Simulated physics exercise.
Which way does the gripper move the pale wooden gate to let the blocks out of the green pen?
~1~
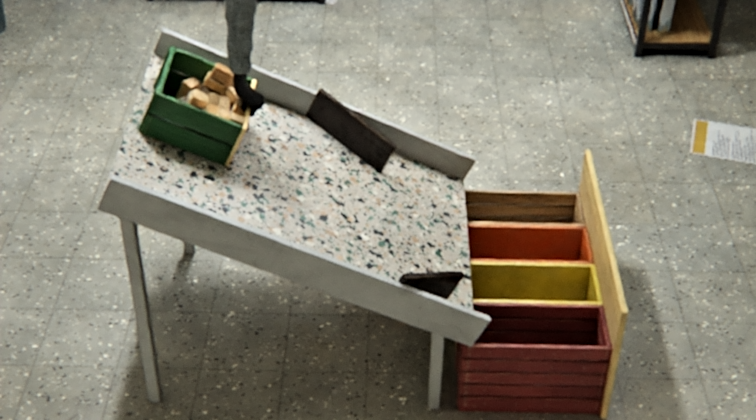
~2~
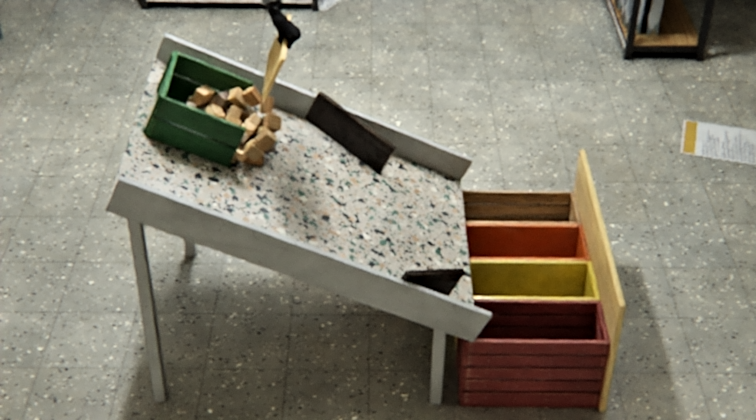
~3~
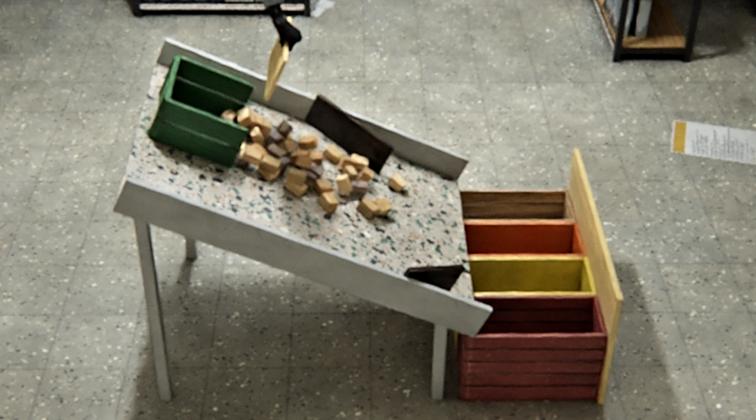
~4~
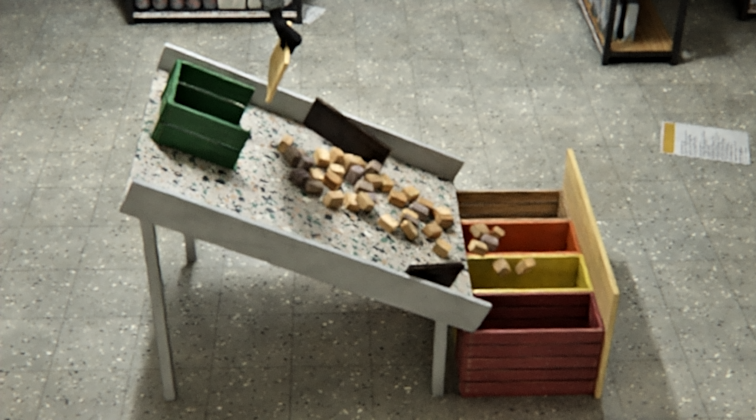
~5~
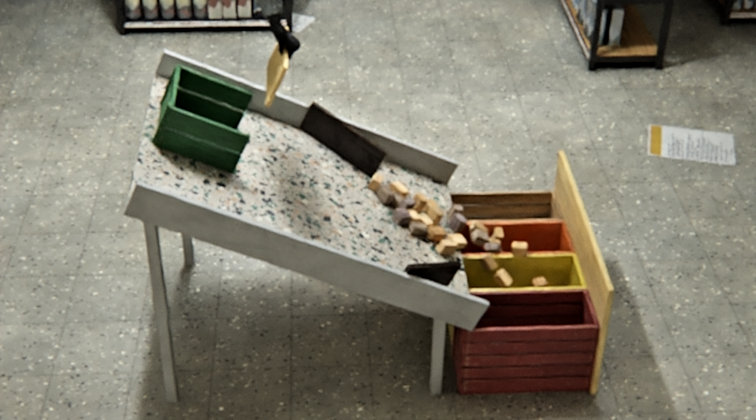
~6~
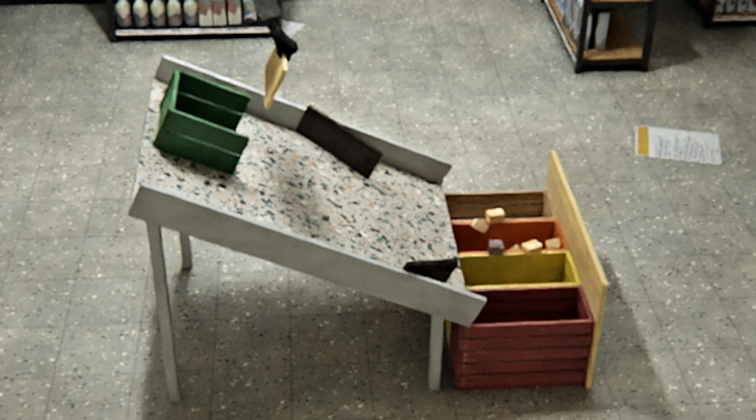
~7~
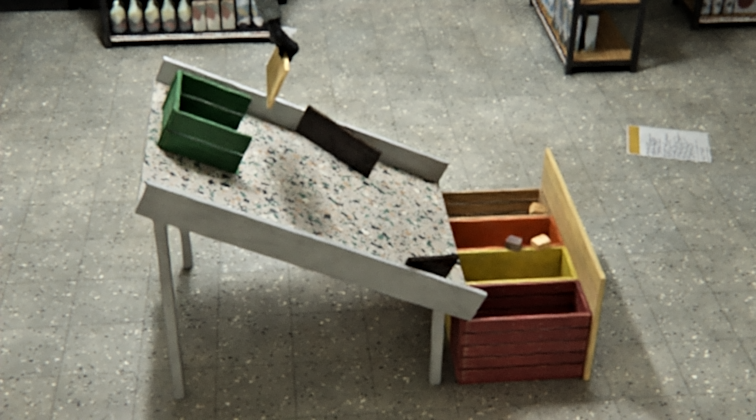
It moves the gate up, clear of the pen's open side.
To begin with, a green pen full of small wooden blocks sits at the top of a speckled, sloping table, with a dark gripper at its open side. The gripper lifts a pale wooden gate up and clear, and the blocks start spilling out. They tumble down to the right in a spreading stream, passing a dark angled board. At the lower edge they drop towards a row of coloured tubs, many heading for the orange and yellow ones. By the end the pen and slope are bare, with a last few blocks visible around the orange and wooden tubs.
